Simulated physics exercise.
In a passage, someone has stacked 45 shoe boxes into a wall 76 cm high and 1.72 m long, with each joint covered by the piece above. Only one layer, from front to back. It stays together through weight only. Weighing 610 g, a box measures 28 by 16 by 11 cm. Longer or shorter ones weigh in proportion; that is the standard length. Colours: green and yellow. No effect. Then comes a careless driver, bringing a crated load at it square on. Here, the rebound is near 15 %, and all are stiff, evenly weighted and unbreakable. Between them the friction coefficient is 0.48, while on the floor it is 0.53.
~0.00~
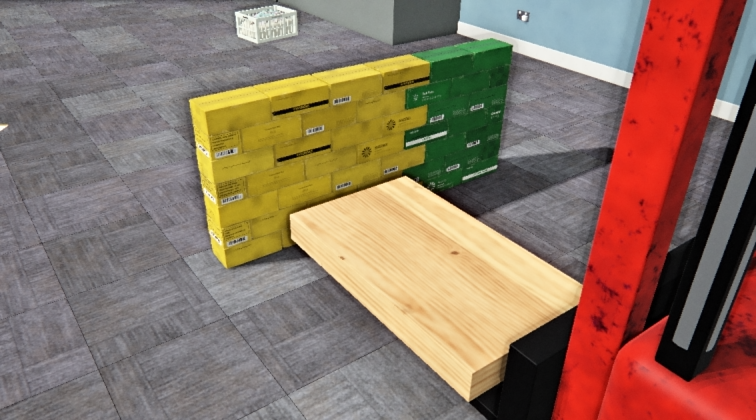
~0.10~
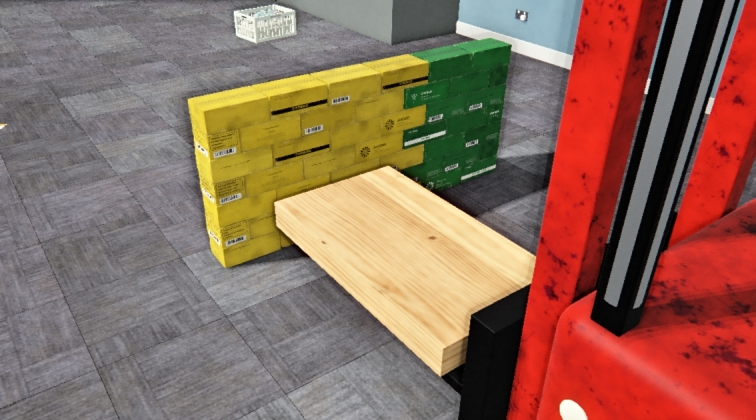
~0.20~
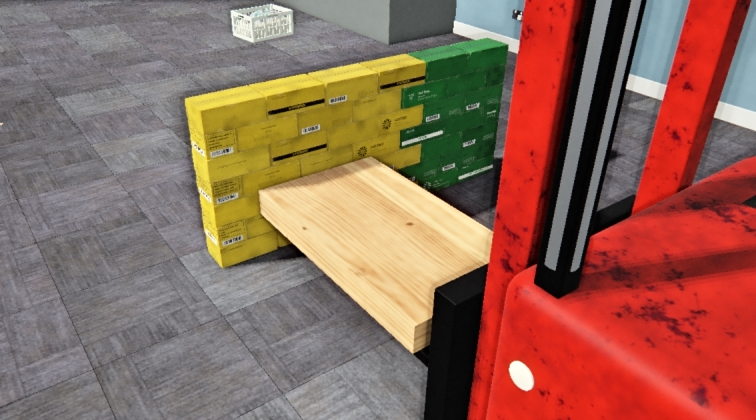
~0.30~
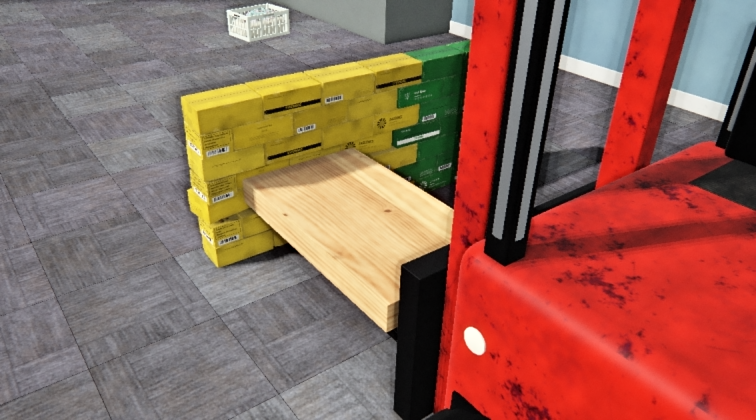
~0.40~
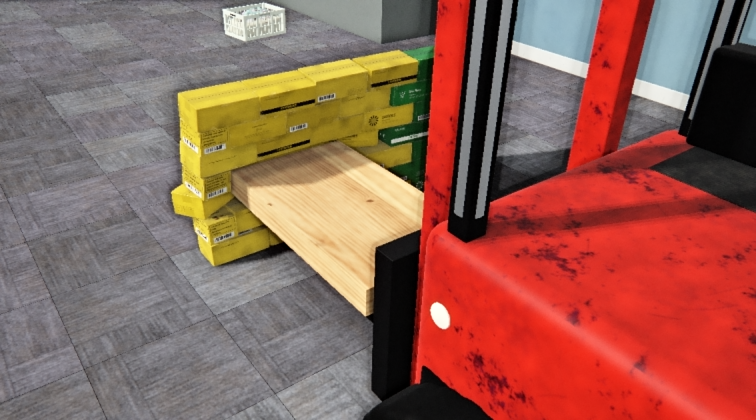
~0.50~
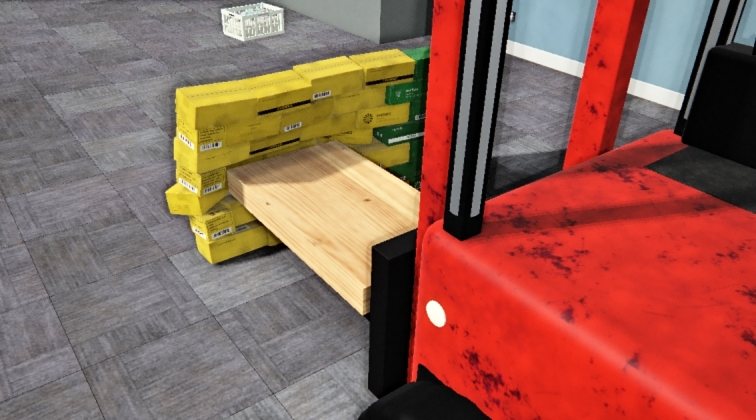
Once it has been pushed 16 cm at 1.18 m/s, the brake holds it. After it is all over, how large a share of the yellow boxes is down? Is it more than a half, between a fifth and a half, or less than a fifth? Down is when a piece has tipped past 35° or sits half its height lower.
It is more than a half.
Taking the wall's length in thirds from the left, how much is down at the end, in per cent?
From the left: 90, then 60, then 10 percent.
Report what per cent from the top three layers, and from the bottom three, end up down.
From the top 70, from the bottom 30 per cent.
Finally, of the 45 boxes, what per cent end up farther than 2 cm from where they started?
Share: 55 in a hundred.
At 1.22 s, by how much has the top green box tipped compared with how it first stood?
Tilt: Approx. 0°.
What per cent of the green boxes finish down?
Taking the green group, 10 in a hundred end up down.
Around 0.66 s, 6 of the 28 yellow boxes down (6 of 45 in all colours); top yellow box tipped 14°.
Around 0.90 s, 19 of the 28 yellow boxes down (19 of 45 in all colours); top yellow box tipped 39°, 15 cm lower.
Around 1.22 s, 23 of the 28 yellow boxes down (25 of 45 in all colours); top yellow box tipped 38°, 44 cm lower.
Around 1.60 s, 22 of the 28 yellow boxes down (24 of 45 in all colours); top yellow box upside down.
Finally (2.6 s), 22 of the 28 yellow boxes down (24 of 45 in all colours); top yellow box upside down; top green box unmoved. That is 79 per cent. Seen by the last camera, middles, top yellow box near (166, 287), top green box near (471, 54).
